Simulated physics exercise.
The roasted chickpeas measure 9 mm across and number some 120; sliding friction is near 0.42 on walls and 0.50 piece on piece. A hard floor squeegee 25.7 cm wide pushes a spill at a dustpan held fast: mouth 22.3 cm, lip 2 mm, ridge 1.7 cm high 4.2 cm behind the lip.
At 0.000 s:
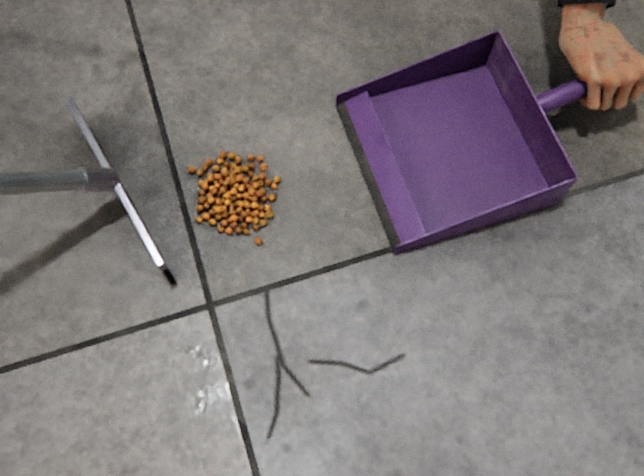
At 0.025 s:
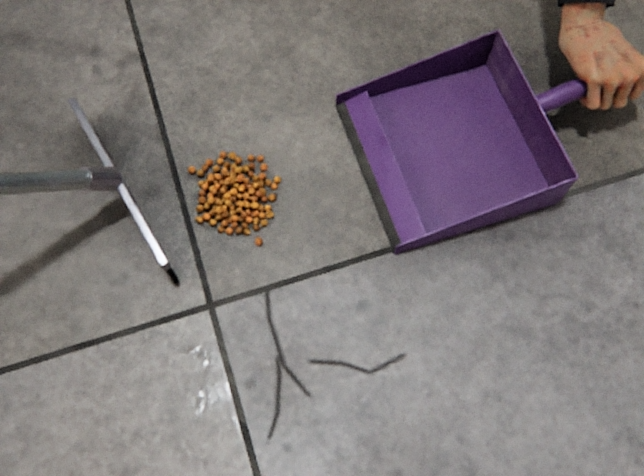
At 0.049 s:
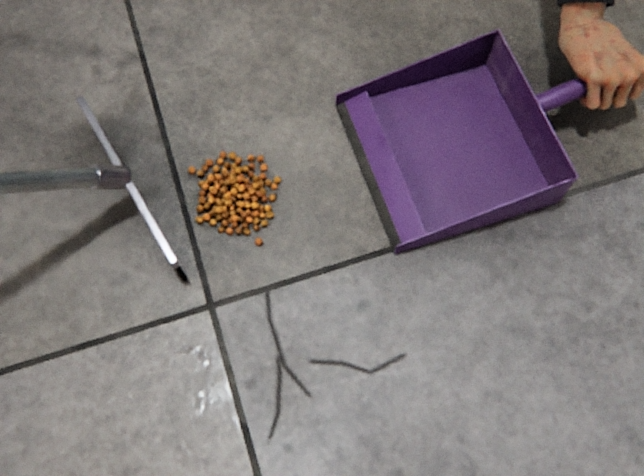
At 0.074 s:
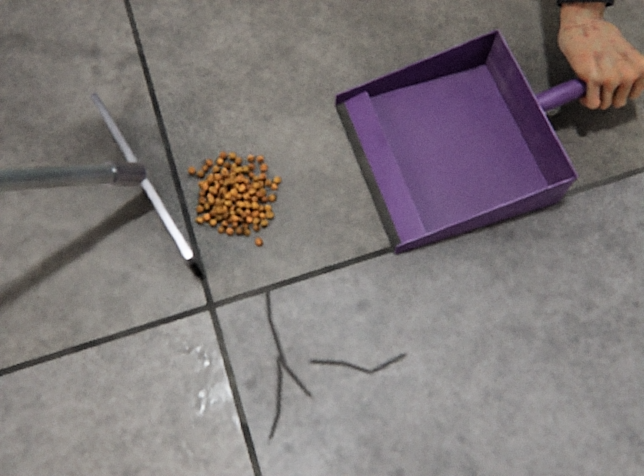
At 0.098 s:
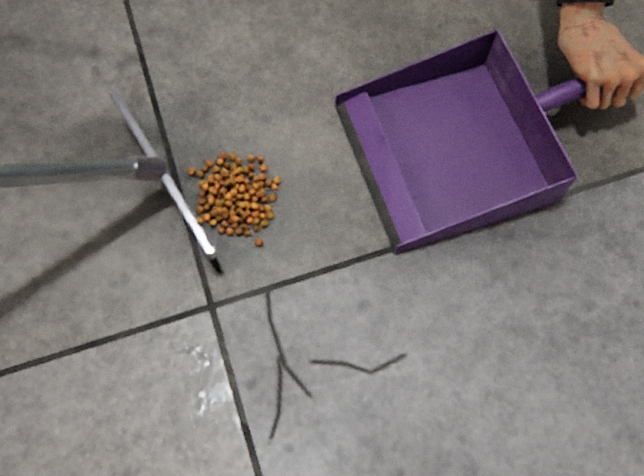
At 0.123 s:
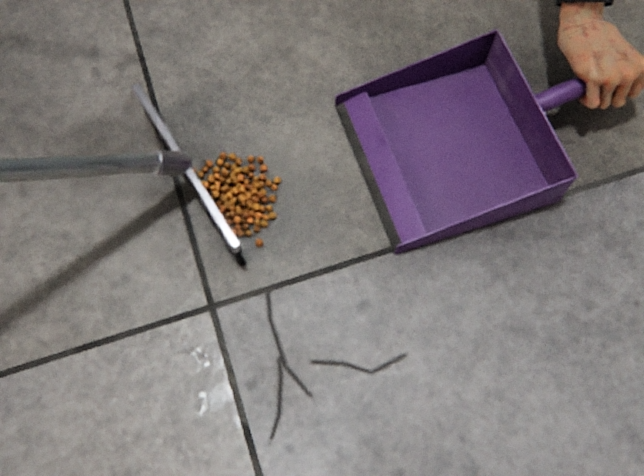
In this clip, a squeegee on a gray tiled floor moves right toward a small pile of roasted chickpeas, reaching its left edge and pushing into it, while a hand at right holds a purple dustpan still.
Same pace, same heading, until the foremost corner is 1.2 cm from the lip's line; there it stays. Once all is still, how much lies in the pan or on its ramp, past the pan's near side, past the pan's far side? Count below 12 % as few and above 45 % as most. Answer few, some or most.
Pan some, near side few, far side some.
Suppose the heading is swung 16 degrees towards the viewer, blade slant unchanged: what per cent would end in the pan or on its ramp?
In that case some 30 per cent.
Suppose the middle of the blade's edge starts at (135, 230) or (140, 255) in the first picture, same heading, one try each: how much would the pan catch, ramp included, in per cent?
About 30 and 30 per cent.
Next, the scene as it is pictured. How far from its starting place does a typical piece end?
Roughly 18 cm.
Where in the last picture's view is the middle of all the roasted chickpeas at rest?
Near (353, 137).
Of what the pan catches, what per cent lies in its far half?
Some 80 per cent.
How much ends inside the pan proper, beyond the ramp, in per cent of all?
Some 15 per cent.
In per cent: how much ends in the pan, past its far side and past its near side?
Pan 35, near side 0, far side 20.
After 0.21 s, middle of the blade 11 cm from the lip; 0 % over the lip, far side 5 %, near side 0 %.
After 0.27 s, middle of the blade 6 cm from the lip; 5 % over the lip, far side 15 %, near side 0 %.
Then, at 0.47 s, middle of the blade 4 cm from the lip; 40 % over the lip, far side 20 %, near side 0 %.
By 1.2 s all is still; pan 35 %, near side 0 %, far side 20 %, in front of the lip or behind the blade 45 %.
